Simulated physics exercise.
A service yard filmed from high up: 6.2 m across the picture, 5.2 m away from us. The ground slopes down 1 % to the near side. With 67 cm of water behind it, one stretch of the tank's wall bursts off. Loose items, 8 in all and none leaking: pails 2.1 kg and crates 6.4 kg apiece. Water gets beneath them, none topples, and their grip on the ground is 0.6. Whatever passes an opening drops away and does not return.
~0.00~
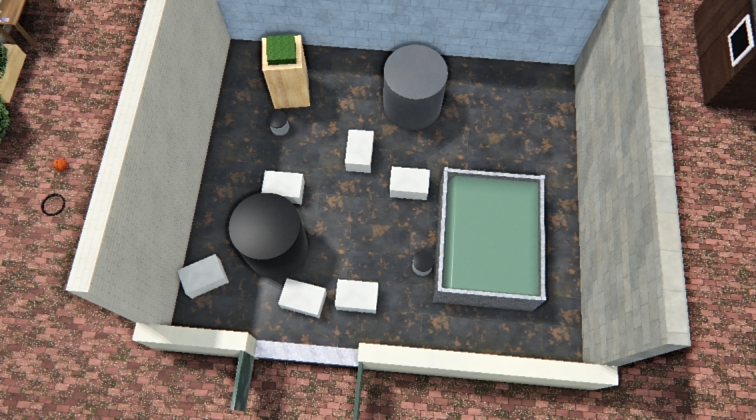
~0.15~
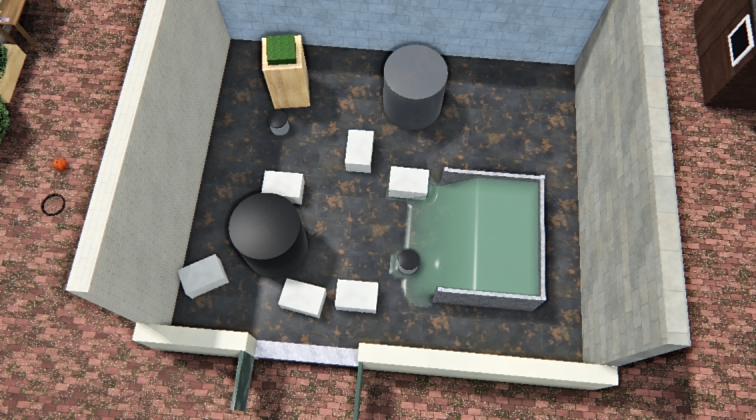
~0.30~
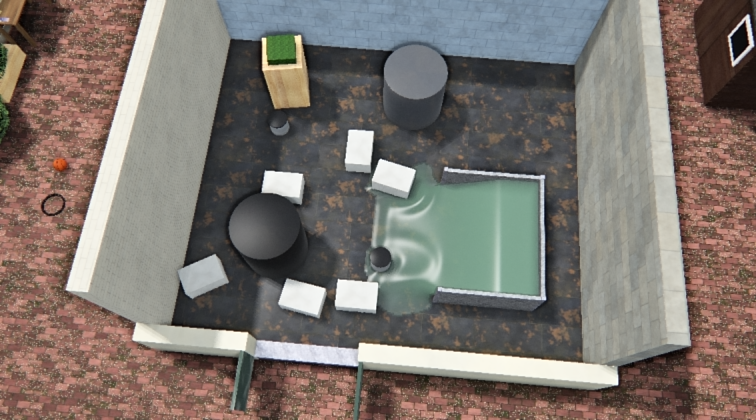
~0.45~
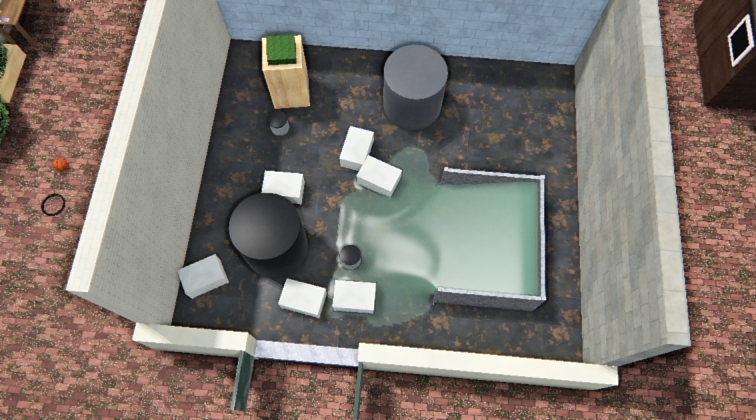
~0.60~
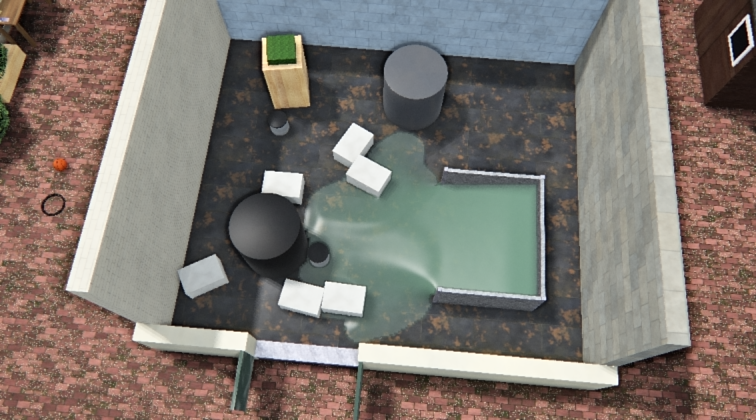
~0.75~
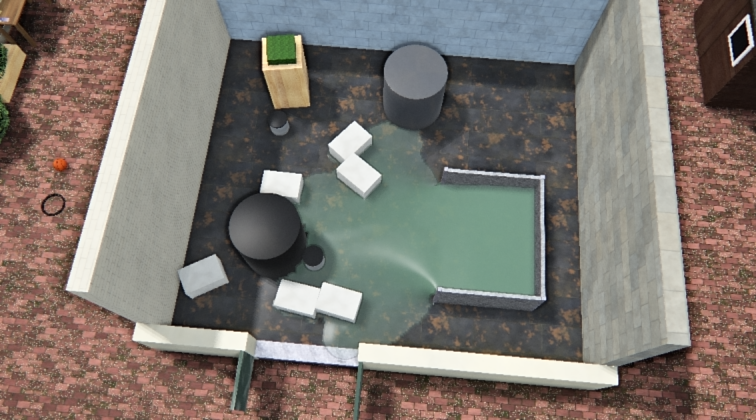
Green water bursts from the left side of a walled tank at the right of a dark-floored yard, seen from high above by a still camera. White crates lie around a black round table-like form at left, with a grey cylinder and a wooden planter behind. The water spreads leftward, sweeping a dark pail to the black form and nudging several crates left.
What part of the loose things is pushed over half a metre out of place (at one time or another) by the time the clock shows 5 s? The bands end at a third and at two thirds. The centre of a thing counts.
That comes to at least two thirds.
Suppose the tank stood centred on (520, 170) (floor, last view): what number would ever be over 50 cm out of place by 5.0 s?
In that case 7 of them.
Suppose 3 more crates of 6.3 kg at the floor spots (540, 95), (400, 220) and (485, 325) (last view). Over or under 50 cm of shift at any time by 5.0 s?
In that order: Less, over, under.
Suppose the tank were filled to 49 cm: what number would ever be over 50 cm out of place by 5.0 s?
Then 8.
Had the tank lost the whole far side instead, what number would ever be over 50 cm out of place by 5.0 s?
In that case 3 of them.
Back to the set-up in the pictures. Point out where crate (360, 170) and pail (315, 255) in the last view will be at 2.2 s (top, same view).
Around (231, 115) and (219, 278).
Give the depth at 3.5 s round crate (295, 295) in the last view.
Roughly 8 cm.
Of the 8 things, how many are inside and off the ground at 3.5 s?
At that moment 7.
After 1.1 s 4 of 8 are over 50 cm from their spots; 3 afloat.
After 2.2 s 7 of 8 are over 50 cm from their spots; 6 afloat.
After 3.5 s 8 of 8 are over 50 cm from their spots; 7 afloat.
After 5.0 s 7 of 8 are over 50 cm from their spots, and 8 have been at some point; 7 afloat.
